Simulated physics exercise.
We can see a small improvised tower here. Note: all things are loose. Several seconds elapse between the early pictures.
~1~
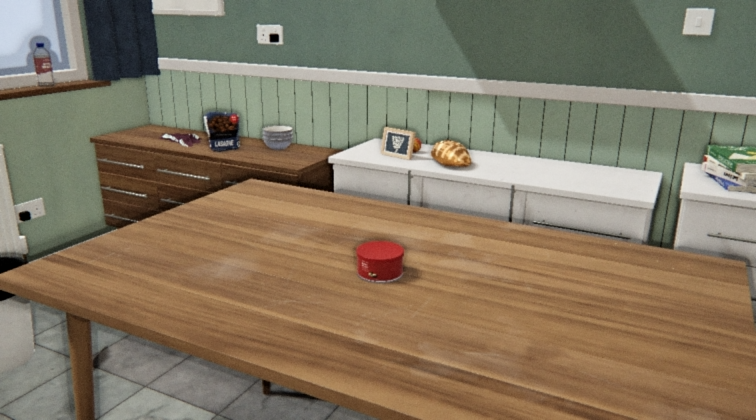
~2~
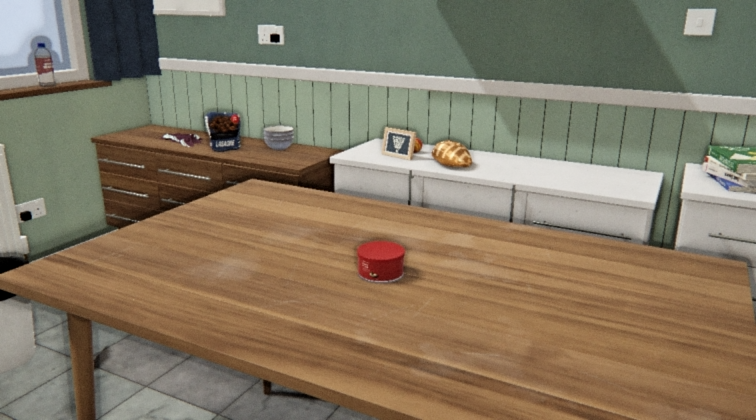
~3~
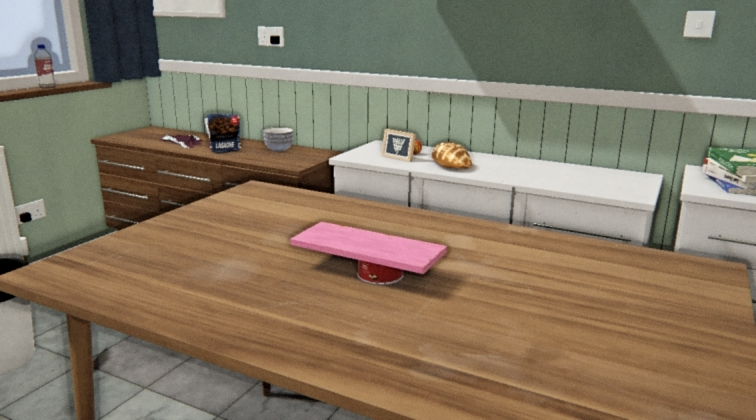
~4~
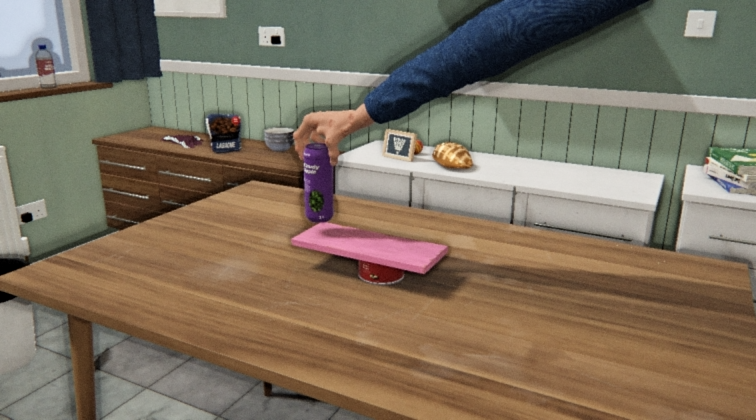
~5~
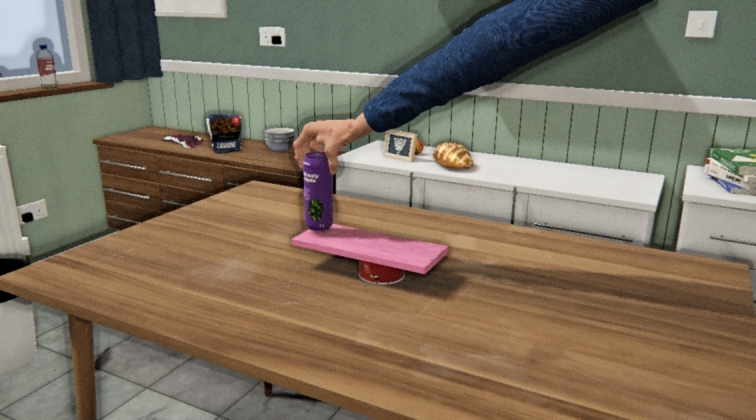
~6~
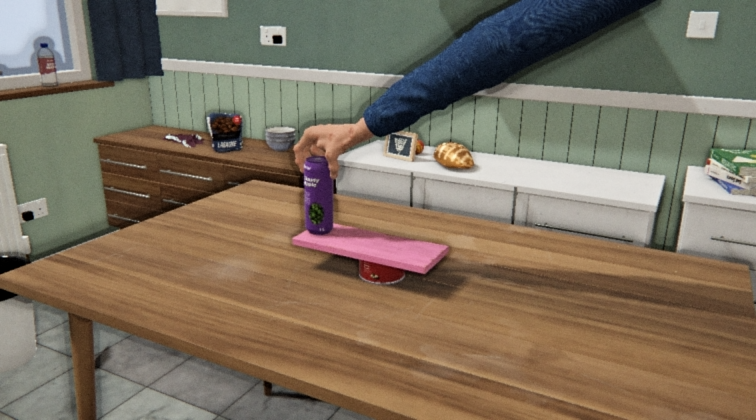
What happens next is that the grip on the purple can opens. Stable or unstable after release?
Unstable.
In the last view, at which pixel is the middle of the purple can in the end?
Roughly pixel (275, 238) in the last picture.
Then, 0.30 s after the last picture, purple can now fallen; pink board tipped 24° from how it was.
Then, 0.40 s after the last picture, pink board tipped 23° from how it was.
Then, 0.50 s after the last picture, pink board tipped 13° from how it was.
Then, 1.30 s after the last picture, nothing new.
At rest, fallen, purple can; the other 2 in place. Seen from the same camera at the end, purple can near (275, 238). The stack comes apart.
